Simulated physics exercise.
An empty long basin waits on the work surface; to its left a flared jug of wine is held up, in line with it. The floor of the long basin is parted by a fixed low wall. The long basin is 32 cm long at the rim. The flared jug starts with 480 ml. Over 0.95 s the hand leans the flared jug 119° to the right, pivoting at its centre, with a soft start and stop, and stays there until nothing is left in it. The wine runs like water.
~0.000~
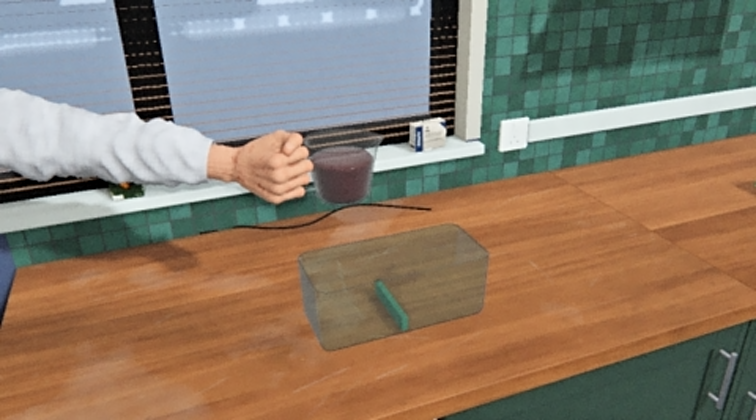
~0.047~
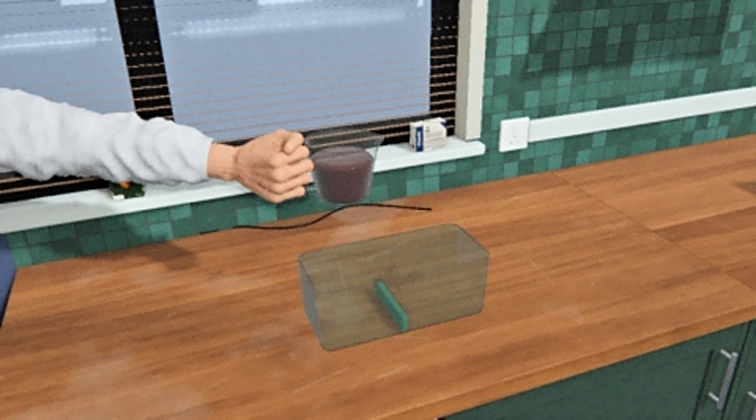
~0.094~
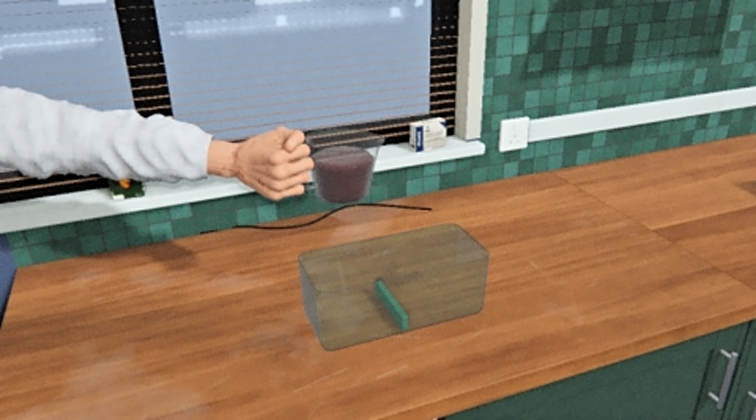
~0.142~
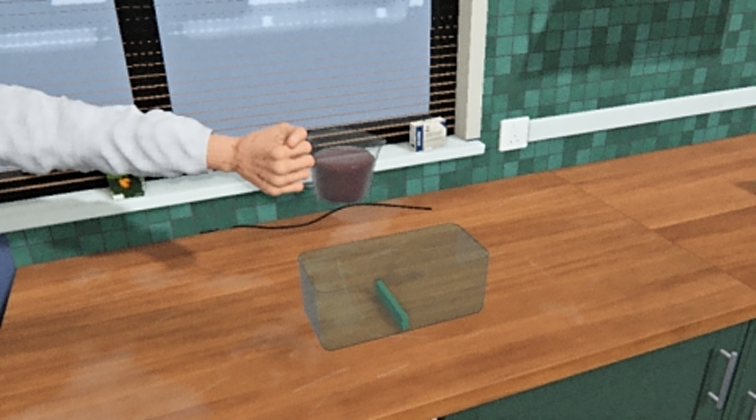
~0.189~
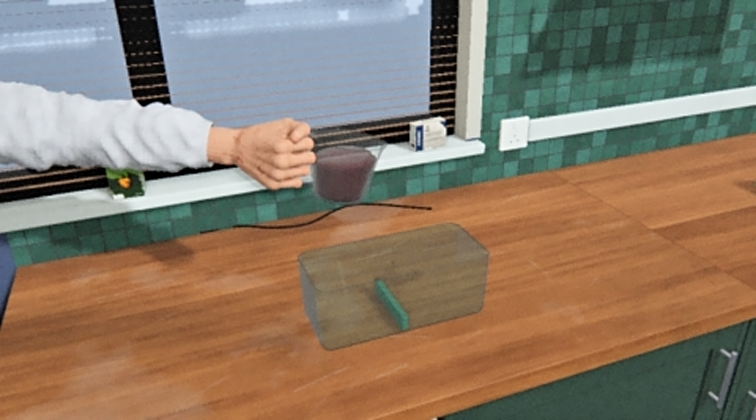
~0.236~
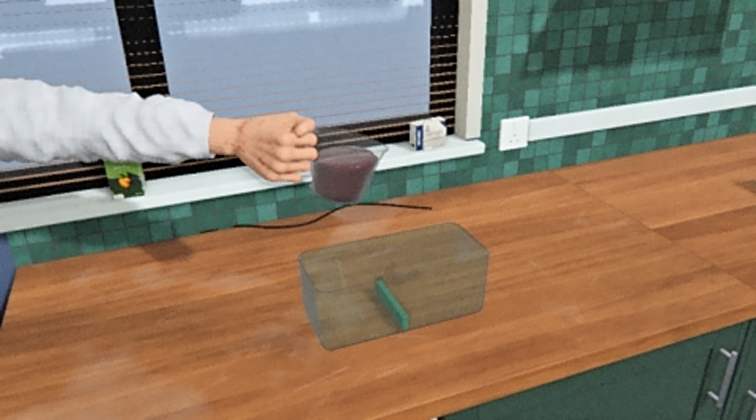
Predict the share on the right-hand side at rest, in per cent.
Roughly 81 per cent is past the wall.
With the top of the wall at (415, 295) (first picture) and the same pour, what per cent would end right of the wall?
In that case some 50 per cent.
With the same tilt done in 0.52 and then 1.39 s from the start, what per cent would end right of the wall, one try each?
In turn about 75 and 85 per cent.
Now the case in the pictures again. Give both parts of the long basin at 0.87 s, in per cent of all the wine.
Left about 5, right about 78.
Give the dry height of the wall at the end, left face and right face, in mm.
Left about 24 mm, right about 10 mm.
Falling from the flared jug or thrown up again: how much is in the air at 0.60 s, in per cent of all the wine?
Some 34 per cent.
By 0.60 s the tilt is 83° and 60 per cent is still to pour, 0 is left of the wall and 6 right of it.
By 0.87 s the tilt is 117° and 3 per cent is still to pour, 5 is left of the wall and 78 right of it.
By 1.15 s the tilt is 119° and 0 per cent is still to pour, 16 is left of the wall and 81 right of it.
By 1.45 s the tilt is 119° and 0 per cent is still to pour, 16 is left of the wall and 81 right of it.
At rest 16 per cent lies left of the wall, 81 right of it and 3 outside.
